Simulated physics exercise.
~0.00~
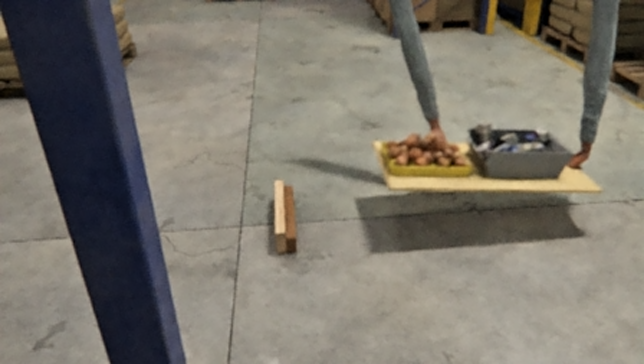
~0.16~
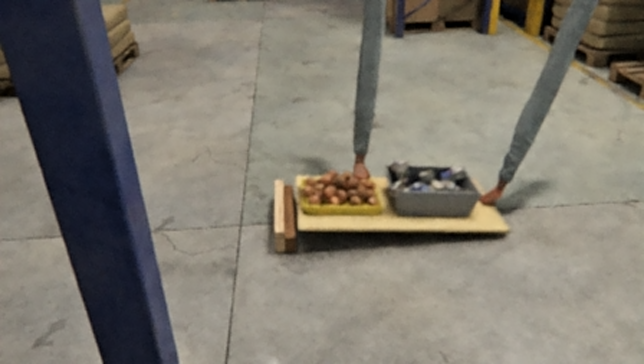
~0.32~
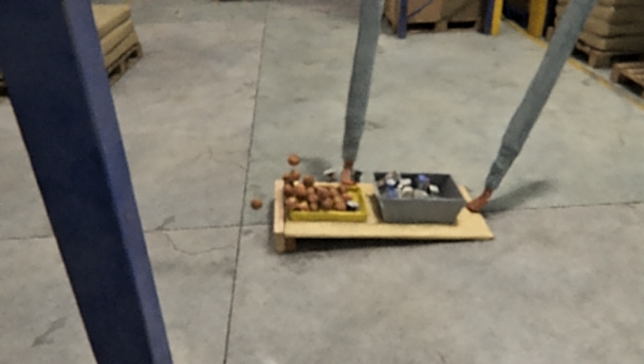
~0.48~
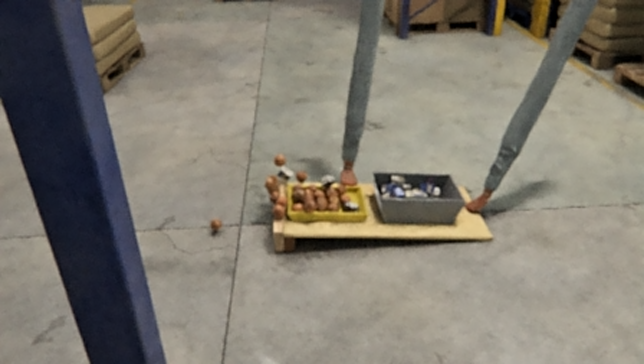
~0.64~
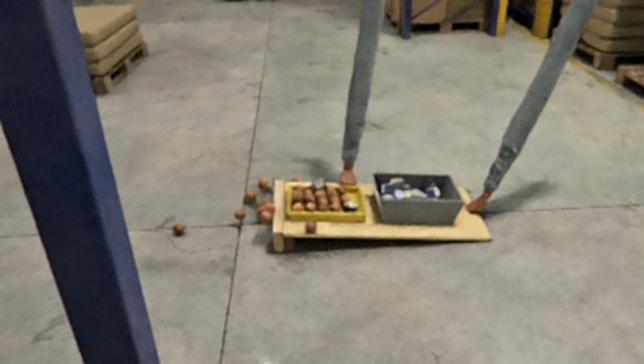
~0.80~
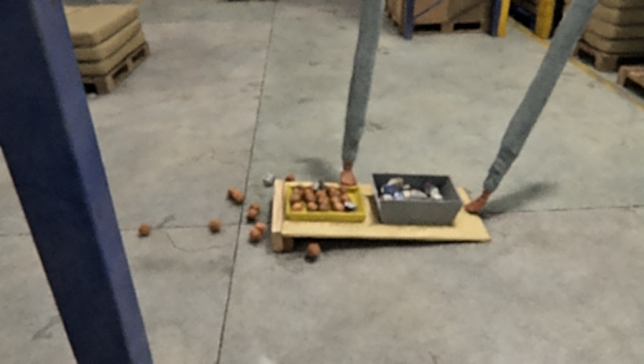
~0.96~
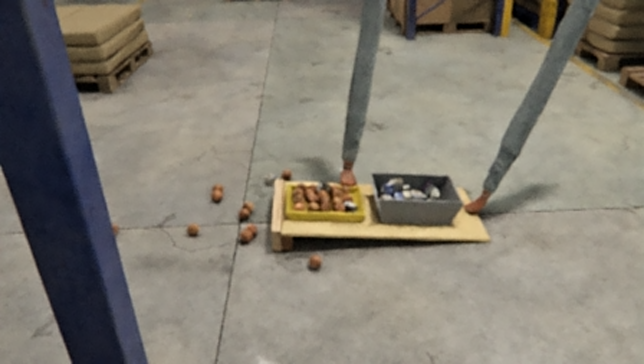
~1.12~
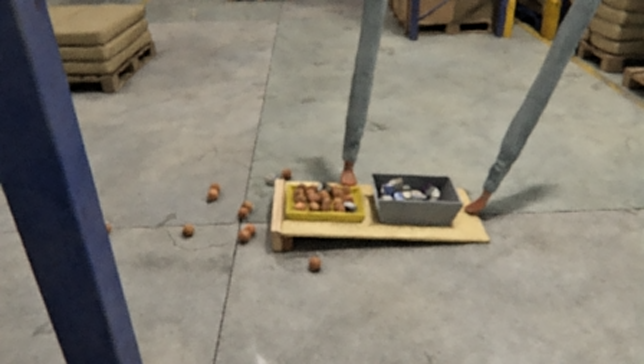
A board carrying a yellow tray of onions and a grey tray of small cartons is swung down leftward by two hands against a wooden batten on a concrete floor; several onions spill out and roll left before settling, while most of the load stays in the trays.
